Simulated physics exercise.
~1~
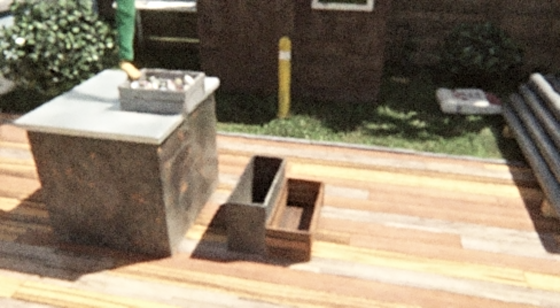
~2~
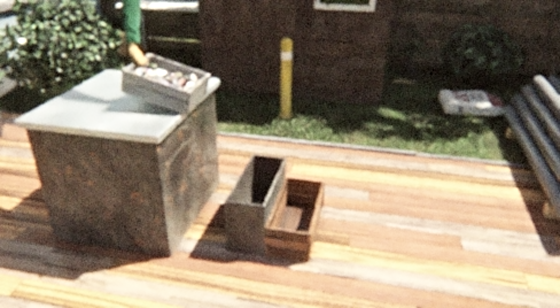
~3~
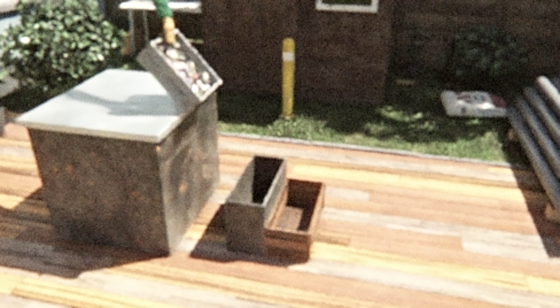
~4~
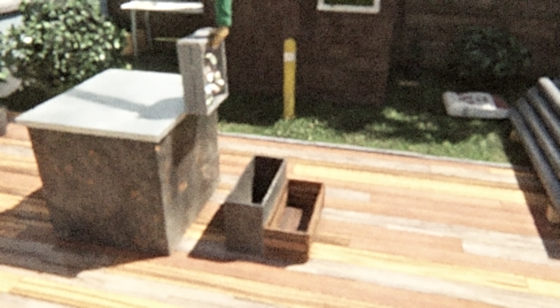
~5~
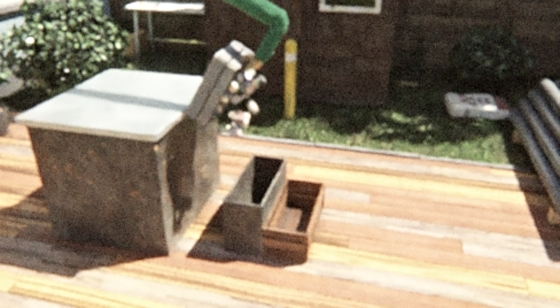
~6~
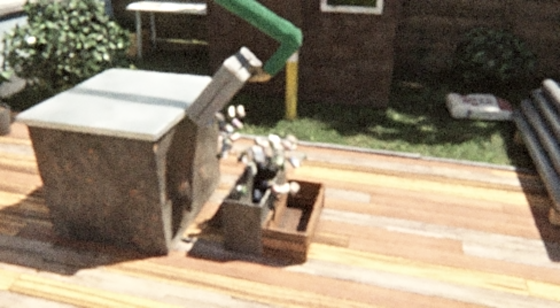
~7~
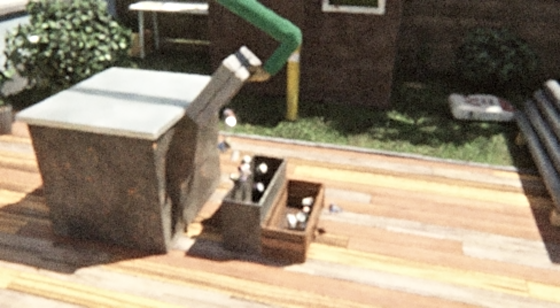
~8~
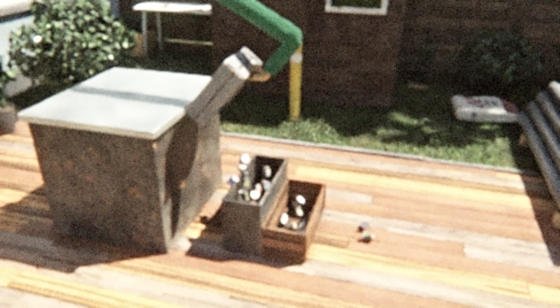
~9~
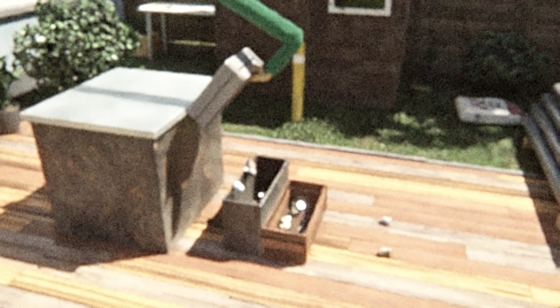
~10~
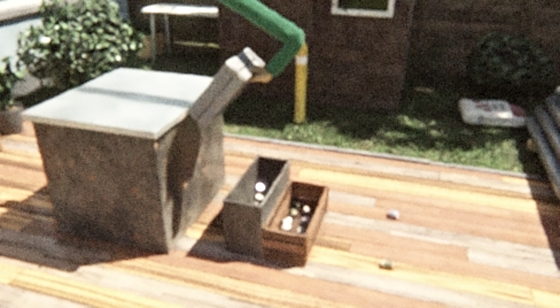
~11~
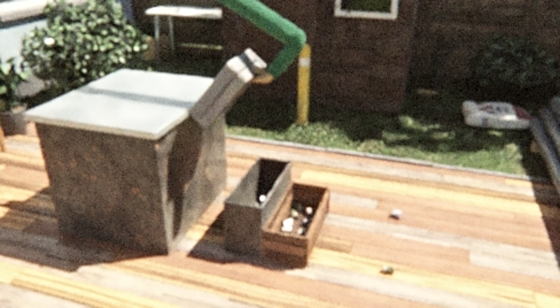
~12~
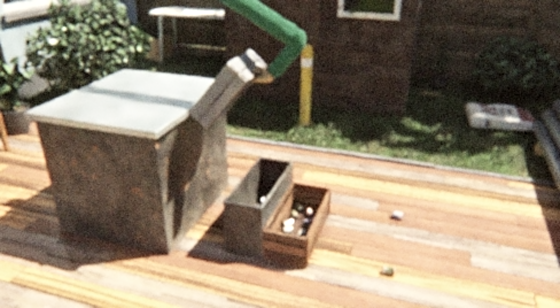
A green-sleeved arm tipped a grey tote of small tins up and over the right edge of a bench, spilling them into the black tub and wooden trough below, and a couple ended up on the deck to the right as the tote stayed tilted.
